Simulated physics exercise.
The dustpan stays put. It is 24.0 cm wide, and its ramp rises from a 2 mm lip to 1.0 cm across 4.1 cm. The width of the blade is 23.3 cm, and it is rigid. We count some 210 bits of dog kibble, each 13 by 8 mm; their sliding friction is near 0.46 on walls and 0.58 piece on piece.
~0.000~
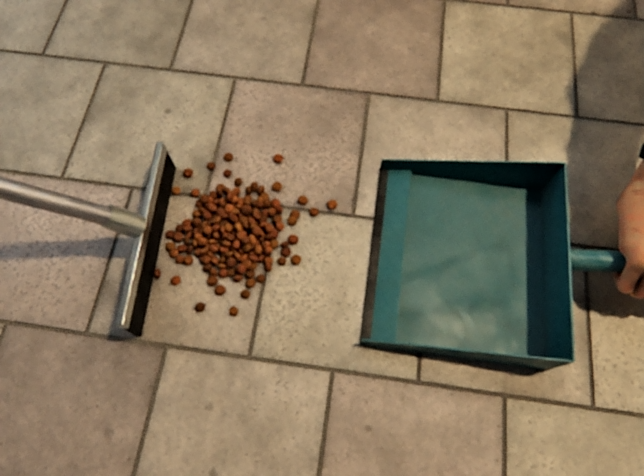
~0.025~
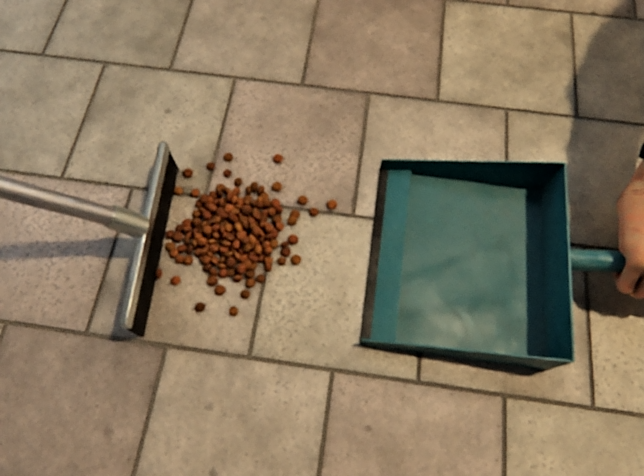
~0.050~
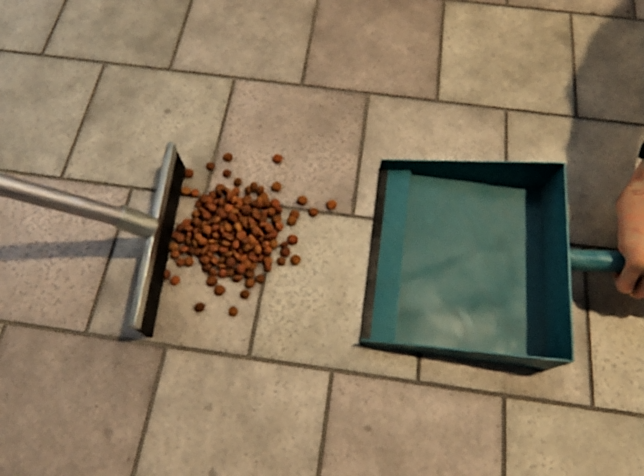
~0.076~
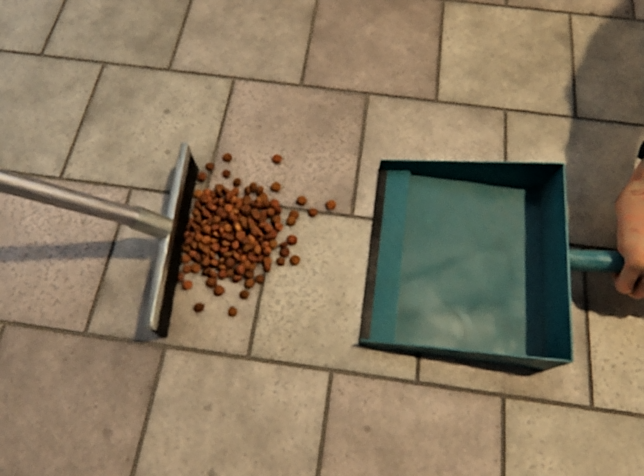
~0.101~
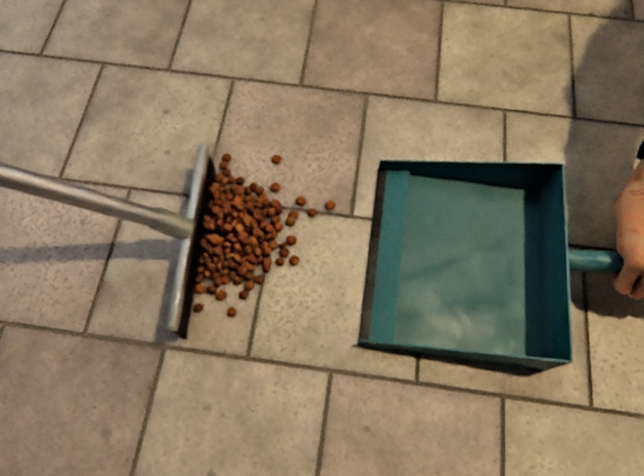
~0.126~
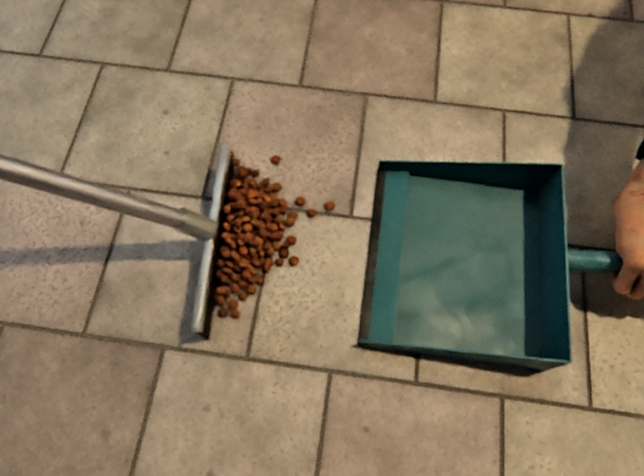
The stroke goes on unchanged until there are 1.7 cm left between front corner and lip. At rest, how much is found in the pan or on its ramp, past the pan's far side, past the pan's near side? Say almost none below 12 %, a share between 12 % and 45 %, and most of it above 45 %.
Pan: Most of it. Far side: Almost none. Near side: Almost none.
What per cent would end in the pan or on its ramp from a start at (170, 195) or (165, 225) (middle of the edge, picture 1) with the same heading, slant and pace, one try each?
I'd put it near 65 per cent for the first and near 65 per cent for the second.
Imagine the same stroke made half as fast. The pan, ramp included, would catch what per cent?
Share: Close to 45 %.
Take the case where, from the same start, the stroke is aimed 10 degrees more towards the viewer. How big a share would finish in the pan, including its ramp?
It would be near 55 per cent.
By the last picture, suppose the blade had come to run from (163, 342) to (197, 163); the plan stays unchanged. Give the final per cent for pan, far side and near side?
Final per cent - pan 40, far 0, near 5.
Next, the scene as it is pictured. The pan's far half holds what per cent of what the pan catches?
Some 60 per cent.
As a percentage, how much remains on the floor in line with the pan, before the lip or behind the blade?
Around 25 in a hundred.
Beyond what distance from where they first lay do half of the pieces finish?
About 22 cm.
After 0.21 s, middle of the blade 9 cm from the lip; 0 % over the lip, far side 0 %, near side 0 %.
Then, at 0.27 s, middle of the blade 4 cm from the lip; 10 % over the lip, far side 5 %, near side 0 %.
After 0.47 s, middle of the blade 2 cm from the lip; 65 % over the lip, far side 5 %, near side 0 %.
By 1.2 s all is still; pan 65 %, far side 5 %, near side 0 %, in front of the lip or behind the blade 25 %.
